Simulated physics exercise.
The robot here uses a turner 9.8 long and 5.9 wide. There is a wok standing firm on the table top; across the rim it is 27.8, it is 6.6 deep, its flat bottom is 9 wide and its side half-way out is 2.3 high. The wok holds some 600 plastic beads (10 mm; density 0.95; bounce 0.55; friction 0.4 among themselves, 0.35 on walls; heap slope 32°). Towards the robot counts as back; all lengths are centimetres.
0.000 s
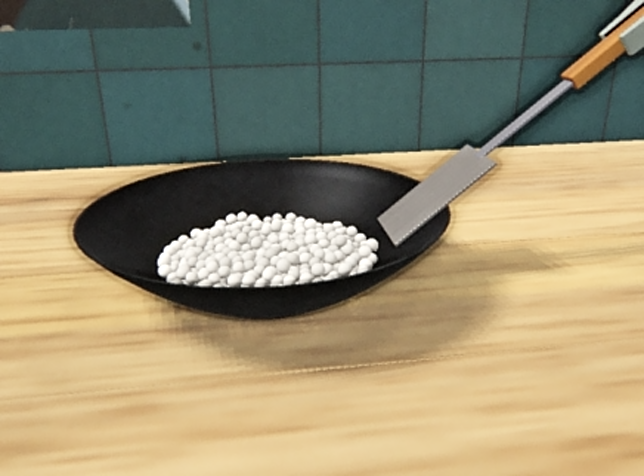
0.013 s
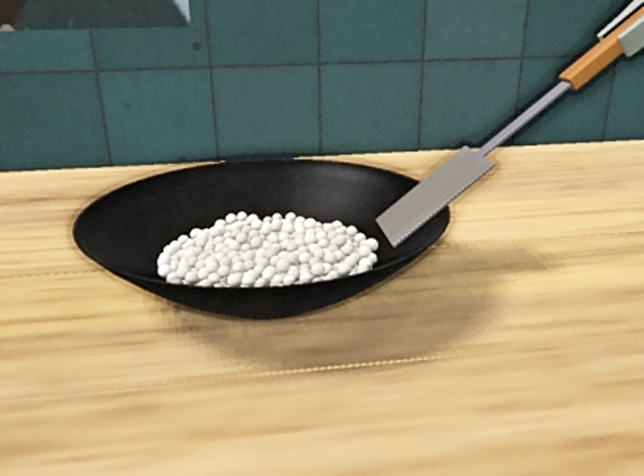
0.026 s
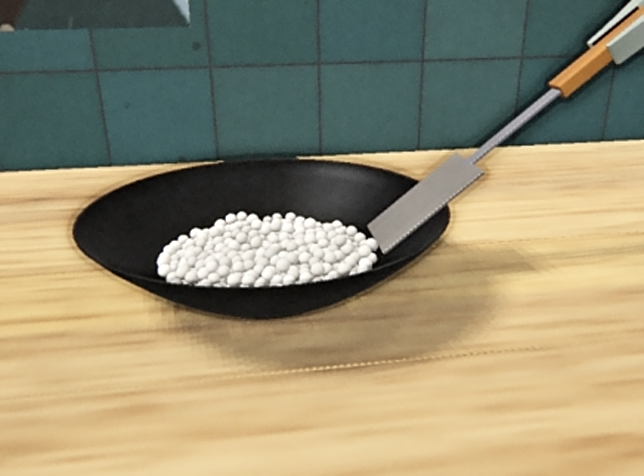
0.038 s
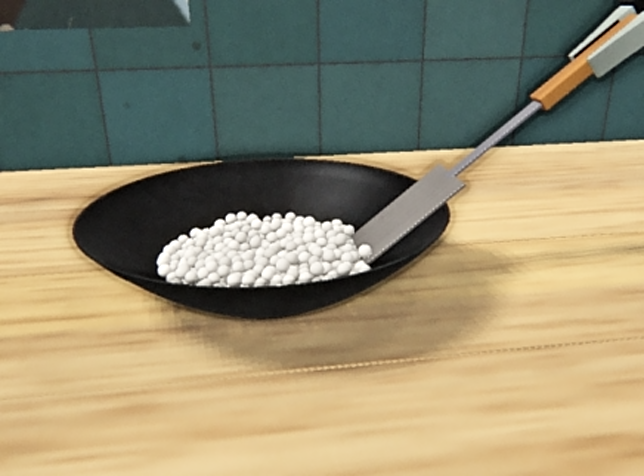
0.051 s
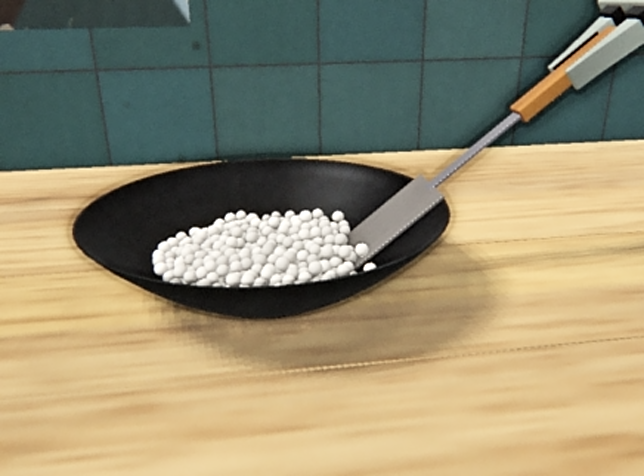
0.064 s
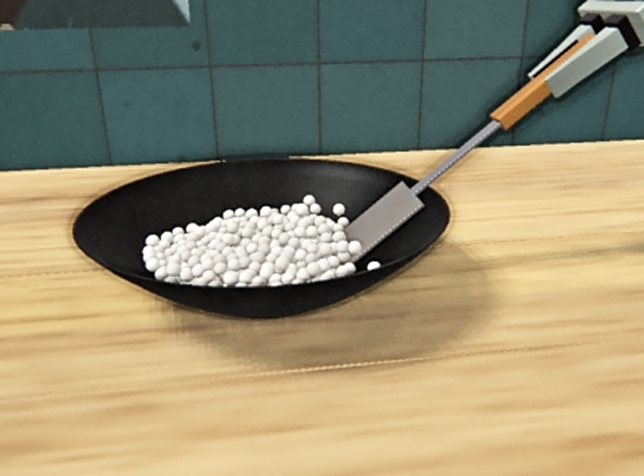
In a black wok, a robot's turner slides down leftward and pushes into white beads.
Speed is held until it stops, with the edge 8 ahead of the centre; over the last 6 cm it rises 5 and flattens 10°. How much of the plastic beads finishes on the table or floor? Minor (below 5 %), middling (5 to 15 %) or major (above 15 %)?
Major.
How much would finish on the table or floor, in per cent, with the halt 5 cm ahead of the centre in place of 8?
My guess would be around 10 per cent.
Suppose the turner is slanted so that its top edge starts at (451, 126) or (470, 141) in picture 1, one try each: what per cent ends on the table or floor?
First try roughly 20 percent, second try roughly 20 percent.
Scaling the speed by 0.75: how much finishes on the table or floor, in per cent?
Estimate: Close to 15 %.
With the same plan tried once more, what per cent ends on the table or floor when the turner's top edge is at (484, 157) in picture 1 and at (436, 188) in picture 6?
About 15 per cent.
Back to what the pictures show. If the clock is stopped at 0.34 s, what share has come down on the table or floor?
It is near 5 percent.
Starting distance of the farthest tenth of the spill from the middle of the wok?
105 cm.
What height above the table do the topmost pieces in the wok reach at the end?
6.0 cm.
By 0.10 s, sloping 39°, highest piece 6 above the table; 595 in the wok.
By 0.13 s, sloping 36°, highest piece 7 above the table; 595 in the wok.
By 0.34 s, sloping 29°, highest piece 20 above the table; 467 in the wok, 20 on the table or floor, 108 on the blade or in flight.
By 1.39 s, sloping 29°, highest piece 6 above the table; 467 in the wok, 128 on the table or floor.
Final count, 467 in the wok, 128 on the table or floor. That is 22 % on the table or floor.
